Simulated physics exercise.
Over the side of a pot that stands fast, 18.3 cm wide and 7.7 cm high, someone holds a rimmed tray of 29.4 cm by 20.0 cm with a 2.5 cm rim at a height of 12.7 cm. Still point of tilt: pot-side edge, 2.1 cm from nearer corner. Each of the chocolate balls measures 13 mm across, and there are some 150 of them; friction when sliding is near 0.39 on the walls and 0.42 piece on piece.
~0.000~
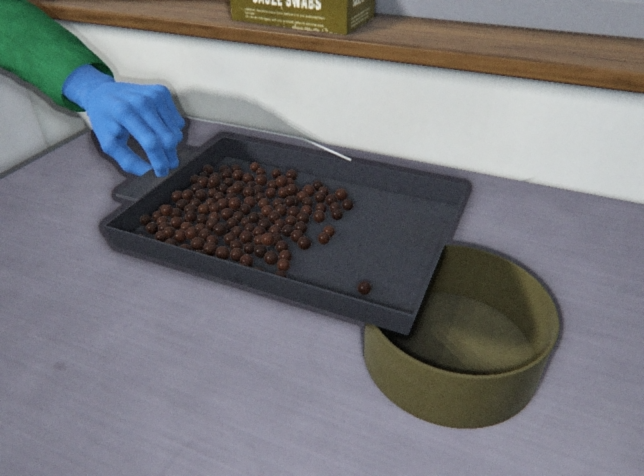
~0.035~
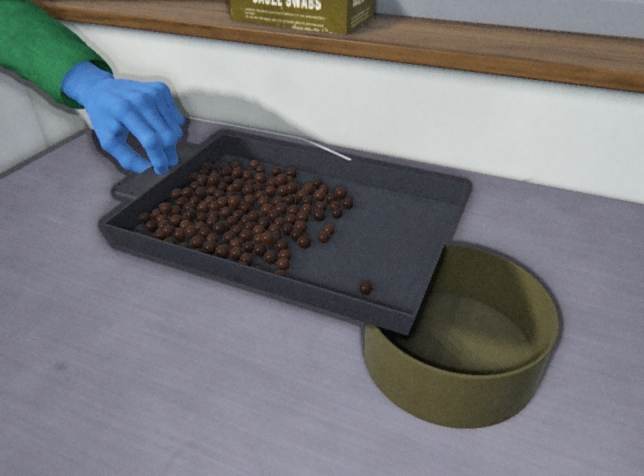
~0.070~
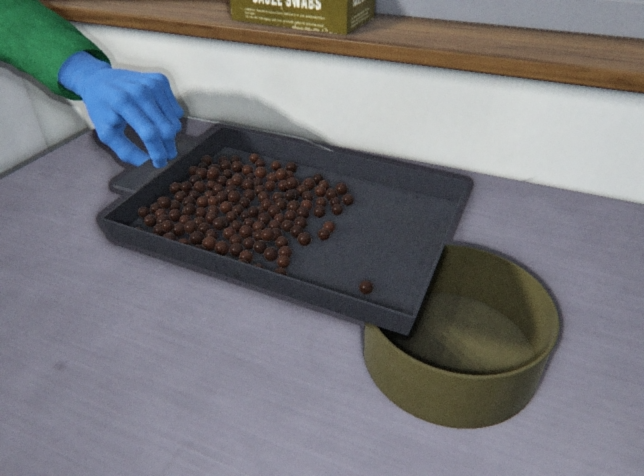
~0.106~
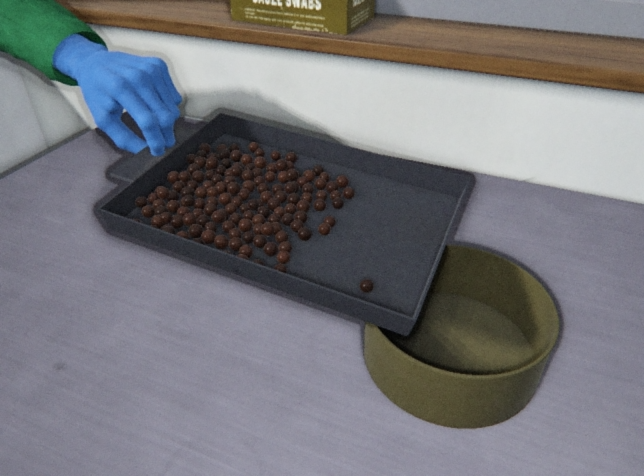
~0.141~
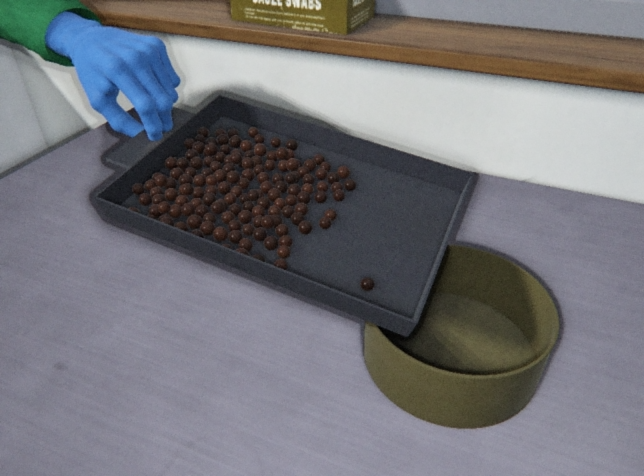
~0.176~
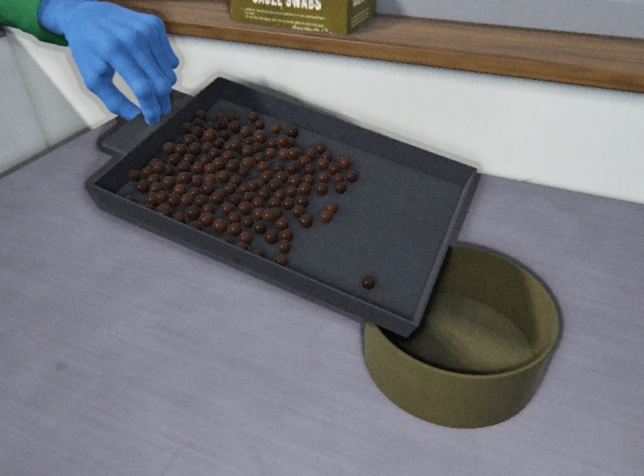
A dark rimmed tray of chocolate balls, resting over the edge of an olive-green pot, tilted gently as its left end rose beside a blue-gloved hand, while the balls barely shifted and the pot stayed still.
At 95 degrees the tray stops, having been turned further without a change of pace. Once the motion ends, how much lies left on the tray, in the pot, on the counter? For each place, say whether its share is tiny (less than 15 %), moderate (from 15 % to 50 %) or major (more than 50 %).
Shares - tray: Tiny, pot: Tiny, counter: Major.
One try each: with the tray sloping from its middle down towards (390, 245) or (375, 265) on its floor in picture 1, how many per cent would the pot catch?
Roughly 75 per cent on the first try and 40 per cent on the second.
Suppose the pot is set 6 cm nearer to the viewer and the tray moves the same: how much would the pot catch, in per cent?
In that setup it would come to near 65 per cent.
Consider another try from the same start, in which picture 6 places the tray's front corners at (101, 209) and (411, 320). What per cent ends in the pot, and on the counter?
Pot 0 % / counter 100 %.
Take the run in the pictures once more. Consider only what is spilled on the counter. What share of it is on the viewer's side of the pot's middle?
100 %.
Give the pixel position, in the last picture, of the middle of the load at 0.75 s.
Look about (430, 308) in the last view.
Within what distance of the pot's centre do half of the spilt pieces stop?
Distance: Around 22 cm.
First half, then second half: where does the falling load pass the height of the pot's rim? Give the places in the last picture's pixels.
The first half passes near (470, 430) and the second half near (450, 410).
Then, at 0.52 s, tilt 53 degrees; the tray holds 100 %, the pot 0 %.
Then, at 0.75 s, tilt 80 degrees; the tray holds 80 %, the pot 0 %.
After 1.09 s, tilt 95 degrees; the tray holds 5 %, the pot 0 %.
By 2.0 s all is still; tray 0 %, pot 0 %, counter 100 %.
